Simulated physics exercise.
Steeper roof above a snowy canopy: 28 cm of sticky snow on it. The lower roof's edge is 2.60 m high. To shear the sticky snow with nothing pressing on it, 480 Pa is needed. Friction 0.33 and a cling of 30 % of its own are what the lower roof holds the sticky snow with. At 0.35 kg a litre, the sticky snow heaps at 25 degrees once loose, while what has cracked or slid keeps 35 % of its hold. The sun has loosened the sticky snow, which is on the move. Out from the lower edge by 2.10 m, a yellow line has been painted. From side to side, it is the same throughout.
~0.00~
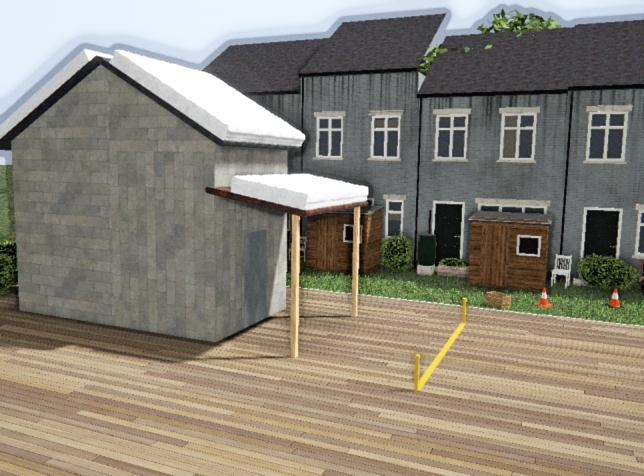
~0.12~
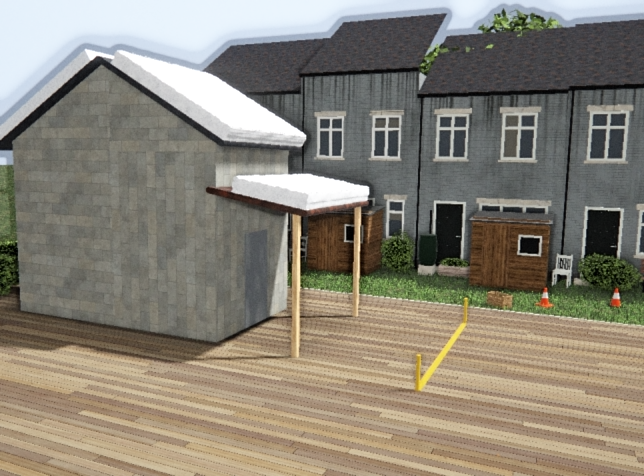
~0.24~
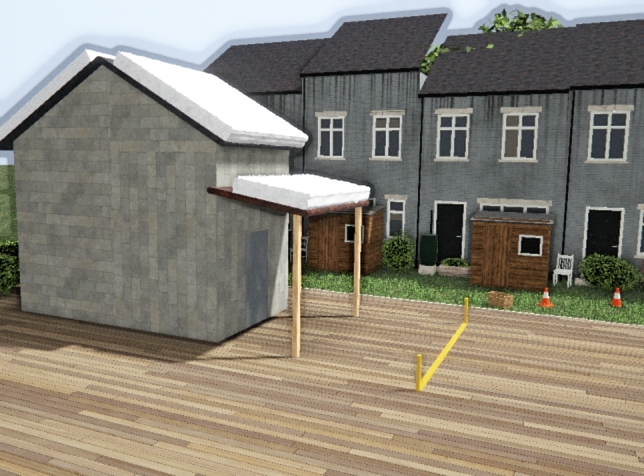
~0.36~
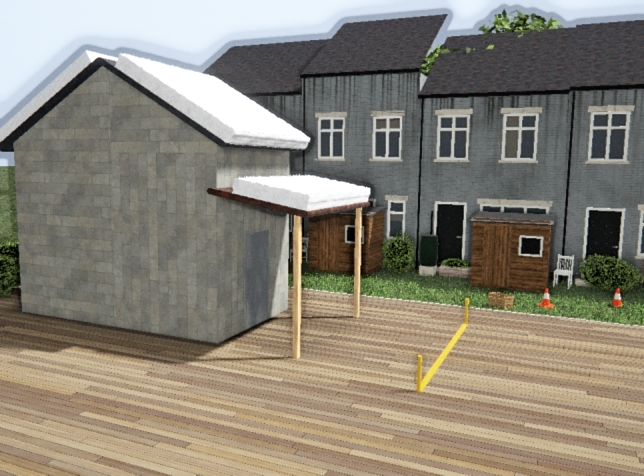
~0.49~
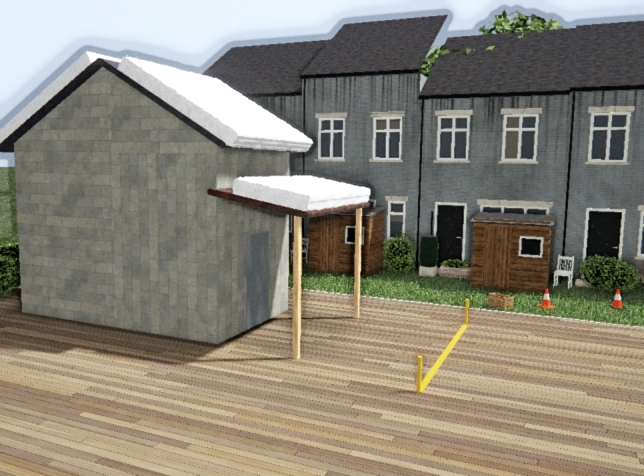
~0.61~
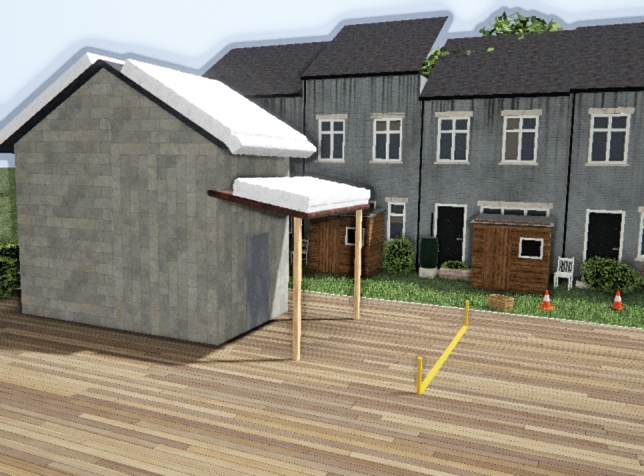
On a wooden-plank yard facing a row of grey houses, a block-walled building has snow on its steep roof and on a lower canopy; the upper snow slides slightly rightward down the slope, edging past the eave above the canopy.
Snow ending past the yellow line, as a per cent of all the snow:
Roughly 7 %.
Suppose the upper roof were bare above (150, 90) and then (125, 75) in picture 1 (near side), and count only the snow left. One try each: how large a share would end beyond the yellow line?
First try roughly 0 %, second roughly 1 %.
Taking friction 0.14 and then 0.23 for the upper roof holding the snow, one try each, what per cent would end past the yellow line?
I'd say 25 %, followed by 20 %.
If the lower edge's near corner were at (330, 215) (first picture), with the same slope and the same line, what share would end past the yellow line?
I'd put it at around 2 percent.
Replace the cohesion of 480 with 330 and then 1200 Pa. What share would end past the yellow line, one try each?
Going in order, it's 18 % and then 0 %.
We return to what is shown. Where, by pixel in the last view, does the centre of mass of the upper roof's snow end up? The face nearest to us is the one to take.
The middle sits at about (324, 278).
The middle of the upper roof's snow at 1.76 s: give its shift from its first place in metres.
I'd reckon close to 2.0 m.
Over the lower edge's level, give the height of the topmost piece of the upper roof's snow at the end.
0.6 m, give or take.
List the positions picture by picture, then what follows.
The first picture shows leading edge of the sticky snow at (225, 132).
The second picture shows leading edge of the sticky snow at (226, 132), its middle shifted 9 mm.
The third picture shows leading edge of the sticky snow at (228, 133), its middle shifted 3.7 cm, 1 % of it past the upper edge, in one piece.
The fourth picture shows leading edge of the sticky snow at (230, 128), its middle shifted 8.4 cm, 3 % of it past the upper edge, in one piece.
The fifth picture shows leading edge of the sticky snow at (233, 130), its middle shifted 15 cm, 5 % of it past the upper edge, in one piece.
The sixth picture shows leading edge of the sticky snow at (238, 137), its middle shifted 24 cm, 8 % of it past the upper edge, cracking.
After 1.13 s, none is below the lower edge and 0 % is past the line.
After 1.76 s, none is below the lower edge and 0 % is past the line.
After 2.38 s, 8 % is below the lower edge and 0 % is past the line.
After 3.00 s, 44 % is below the lower edge and 1 % is past the line.
After 5.80 s, at the end, 54 % is below the lower edge and 7 % is past the line.
